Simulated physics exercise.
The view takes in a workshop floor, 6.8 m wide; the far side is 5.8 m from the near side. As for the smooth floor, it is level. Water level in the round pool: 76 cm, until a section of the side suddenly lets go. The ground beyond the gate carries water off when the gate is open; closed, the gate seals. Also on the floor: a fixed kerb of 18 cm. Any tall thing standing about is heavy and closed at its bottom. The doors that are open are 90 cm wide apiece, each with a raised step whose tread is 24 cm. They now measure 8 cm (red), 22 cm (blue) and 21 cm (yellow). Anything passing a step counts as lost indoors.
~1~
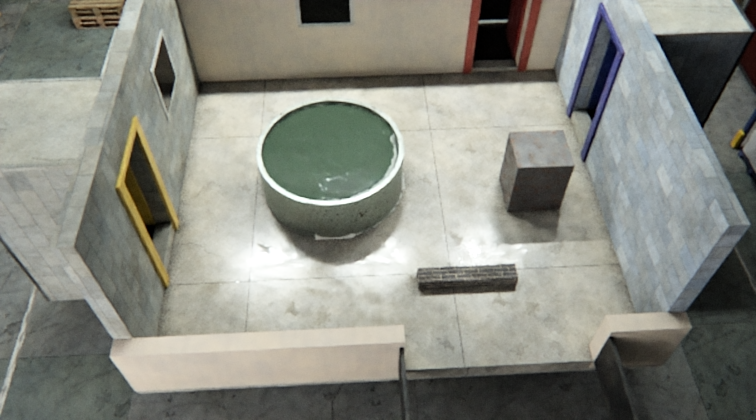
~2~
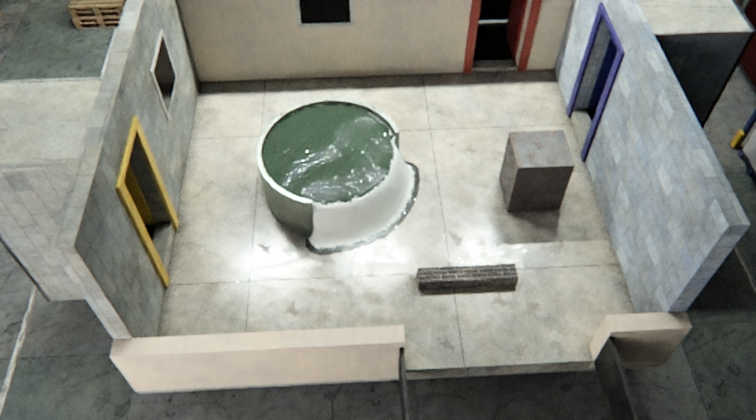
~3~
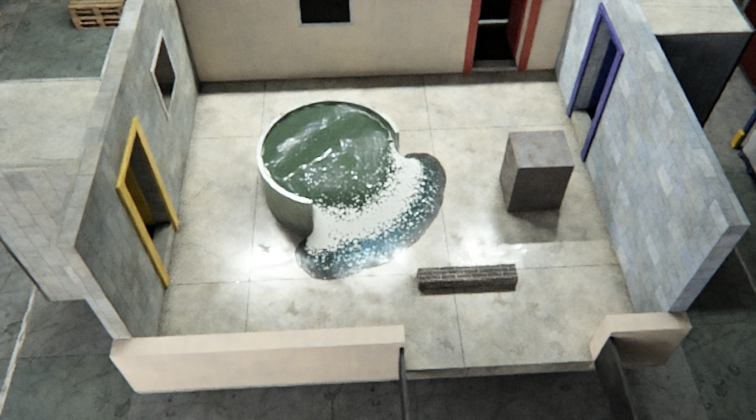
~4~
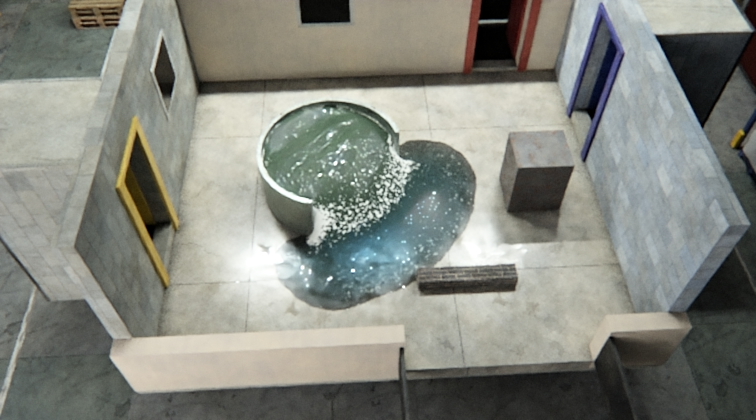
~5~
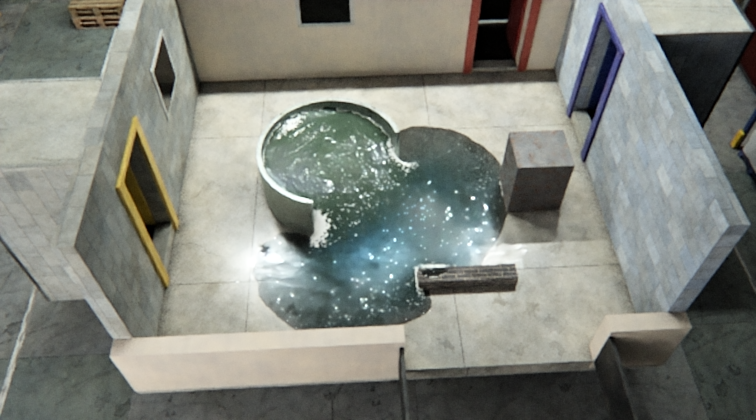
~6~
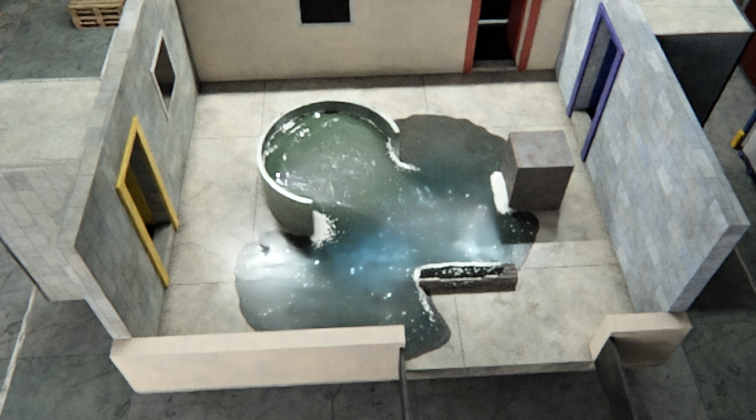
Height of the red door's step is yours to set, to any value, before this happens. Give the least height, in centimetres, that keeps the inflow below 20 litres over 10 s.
About 9 cm.
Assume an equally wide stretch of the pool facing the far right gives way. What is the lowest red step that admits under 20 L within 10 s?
Minimum height: Approx. 24 cm.
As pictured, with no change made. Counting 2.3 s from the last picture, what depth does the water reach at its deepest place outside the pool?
30 cm.
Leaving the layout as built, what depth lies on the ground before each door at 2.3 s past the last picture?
Depths, in cm - red: 5, blue: 11, yellow: 4.
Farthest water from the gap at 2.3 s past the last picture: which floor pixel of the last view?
The farthest wet point sits near (548, 70) in the last view.
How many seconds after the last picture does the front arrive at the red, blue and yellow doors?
The red door at 1.3 seconds, the blue door at 0.4 seconds, the yellow door at 2.0 seconds.
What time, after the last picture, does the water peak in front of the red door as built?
4.0 s.
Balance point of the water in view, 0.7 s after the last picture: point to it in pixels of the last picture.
Near (386, 220).
Then, 0.7 s after the last picture water covers 40 % of the floor, deepest (36 cm) near (434, 274); it has not reached the red door.
Then, 2.3 s after the last picture water covers 60 % of the floor, deepest (30 cm) near (637, 342); 5 cm at the red door, 0 litres in over its 8 cm step.
Then, 9.3 s after the last picture water covers 95 % of the floor, deepest (12 cm) near (296, 86); 5 cm at the red door, 28 litres in over its 8 cm step.
At the red door as built, the water peaked near 13 cm, 3.9 s after the last picture.
With a step of 7.5 cm, 33 litres would have come in within the 10 s; with 10 cm, 12 litres. So under 20 litres takes about 9 cm.
